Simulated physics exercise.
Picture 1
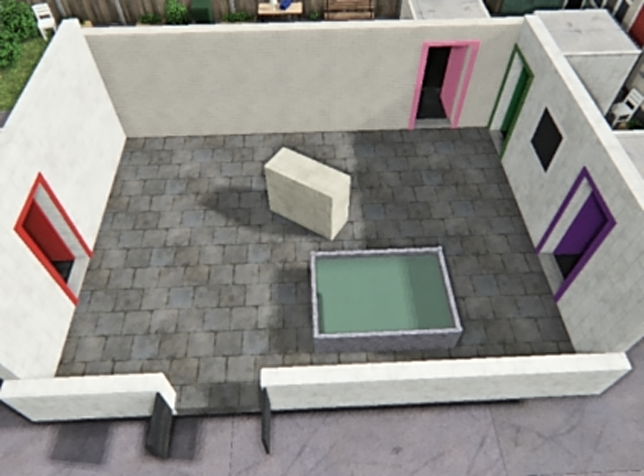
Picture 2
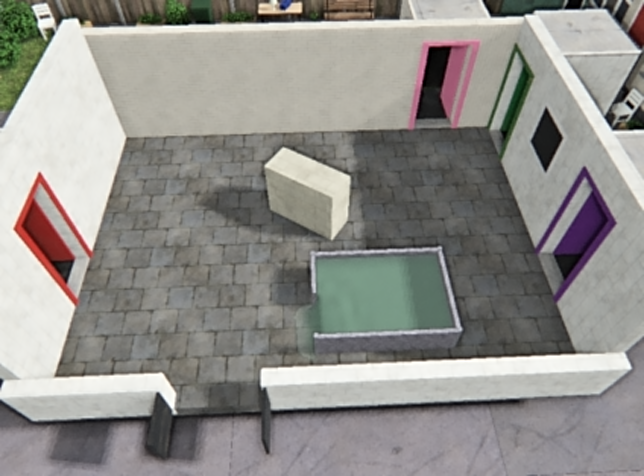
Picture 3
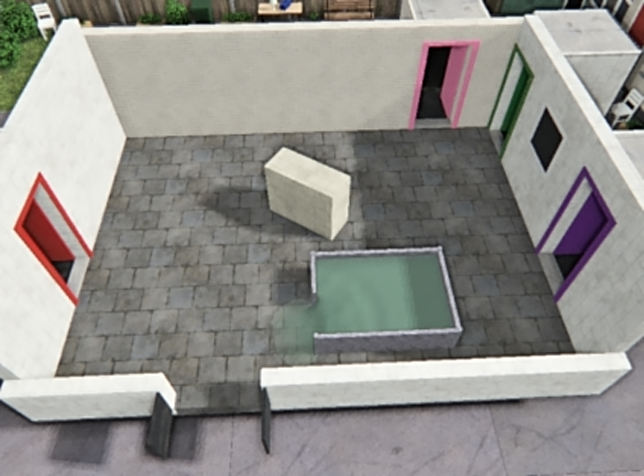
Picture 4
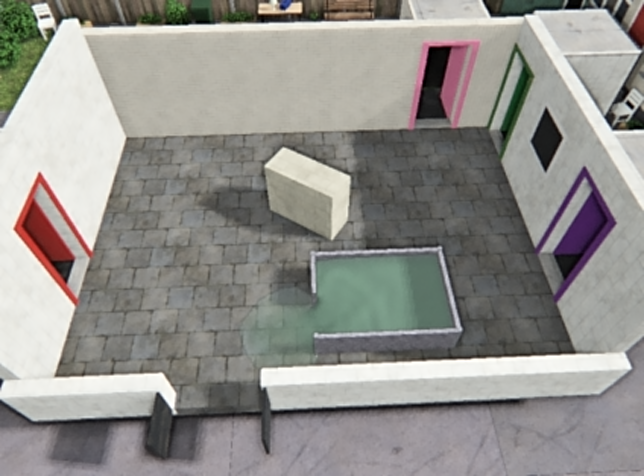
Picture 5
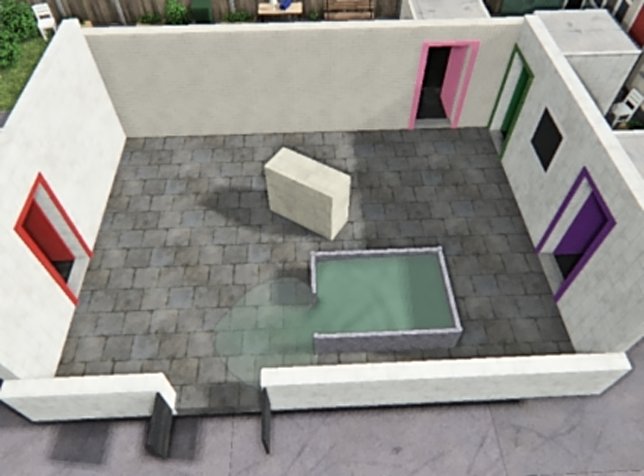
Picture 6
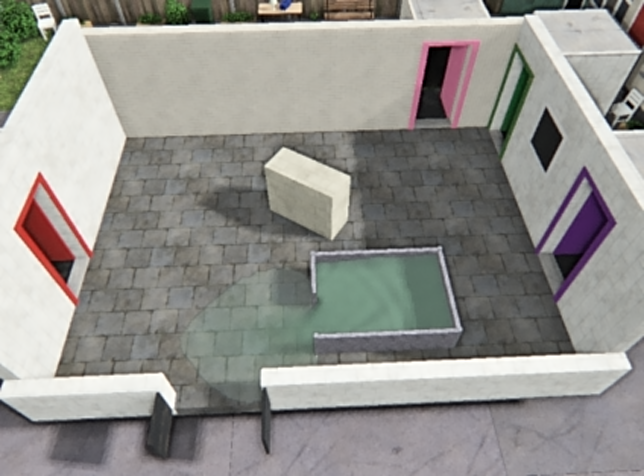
At the start, a walled tank of greenish water stands still on the dark paving of a walled court, near a pale block. Water then pours out through a gap in the tank's left side and spreads leftward in a thin, widening sheet, reaching near the opening in the front wall.
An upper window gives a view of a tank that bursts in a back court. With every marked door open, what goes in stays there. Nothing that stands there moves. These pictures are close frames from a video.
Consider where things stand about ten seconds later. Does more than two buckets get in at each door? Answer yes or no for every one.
Purple door: No, pink door: No, green door: No, red door: Yes.
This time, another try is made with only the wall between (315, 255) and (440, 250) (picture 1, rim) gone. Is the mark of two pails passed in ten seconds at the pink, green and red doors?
Pink exceeds the limit, green exceeds the limit, red stays within the limit.
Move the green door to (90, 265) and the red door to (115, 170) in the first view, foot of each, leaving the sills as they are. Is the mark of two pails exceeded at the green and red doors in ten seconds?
Taking them in turn, the green door beats the threshold and the red door misses the threshold.
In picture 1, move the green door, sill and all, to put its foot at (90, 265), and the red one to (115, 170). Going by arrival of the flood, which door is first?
The door marked green.
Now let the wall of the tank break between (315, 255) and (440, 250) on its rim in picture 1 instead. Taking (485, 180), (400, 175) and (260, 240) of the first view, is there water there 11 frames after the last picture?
One after the other: Under water, under water, covered.
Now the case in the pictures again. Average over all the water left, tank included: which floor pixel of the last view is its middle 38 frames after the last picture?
Near (240, 291) in the last view.
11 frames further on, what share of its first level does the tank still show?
Estimate: Some 62 %.
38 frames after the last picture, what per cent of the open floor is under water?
It should be close to 35 %.
A moment on, water covers 15 % of the floor; the purple door not reached, the pink door not reached, the green door not reached, the red door not reached.
Next, water covers 25 % of the floor; the purple door not reached, the pink door not reached, the green door not reached, the red door wet at the sill, nothing in.
Then, water covers 25 % of the floor; the purple door not reached, the pink door not reached, the green door not reached, the red door over two buckets in.
Later, water covers 35 % of the floor; the purple door not reached, the pink door not reached, the green door not reached, the red door over two buckets in.
In the end, water covers 55 % of the floor; the purple door not reached, the pink door not reached, the green door not reached, the red door over two buckets in.
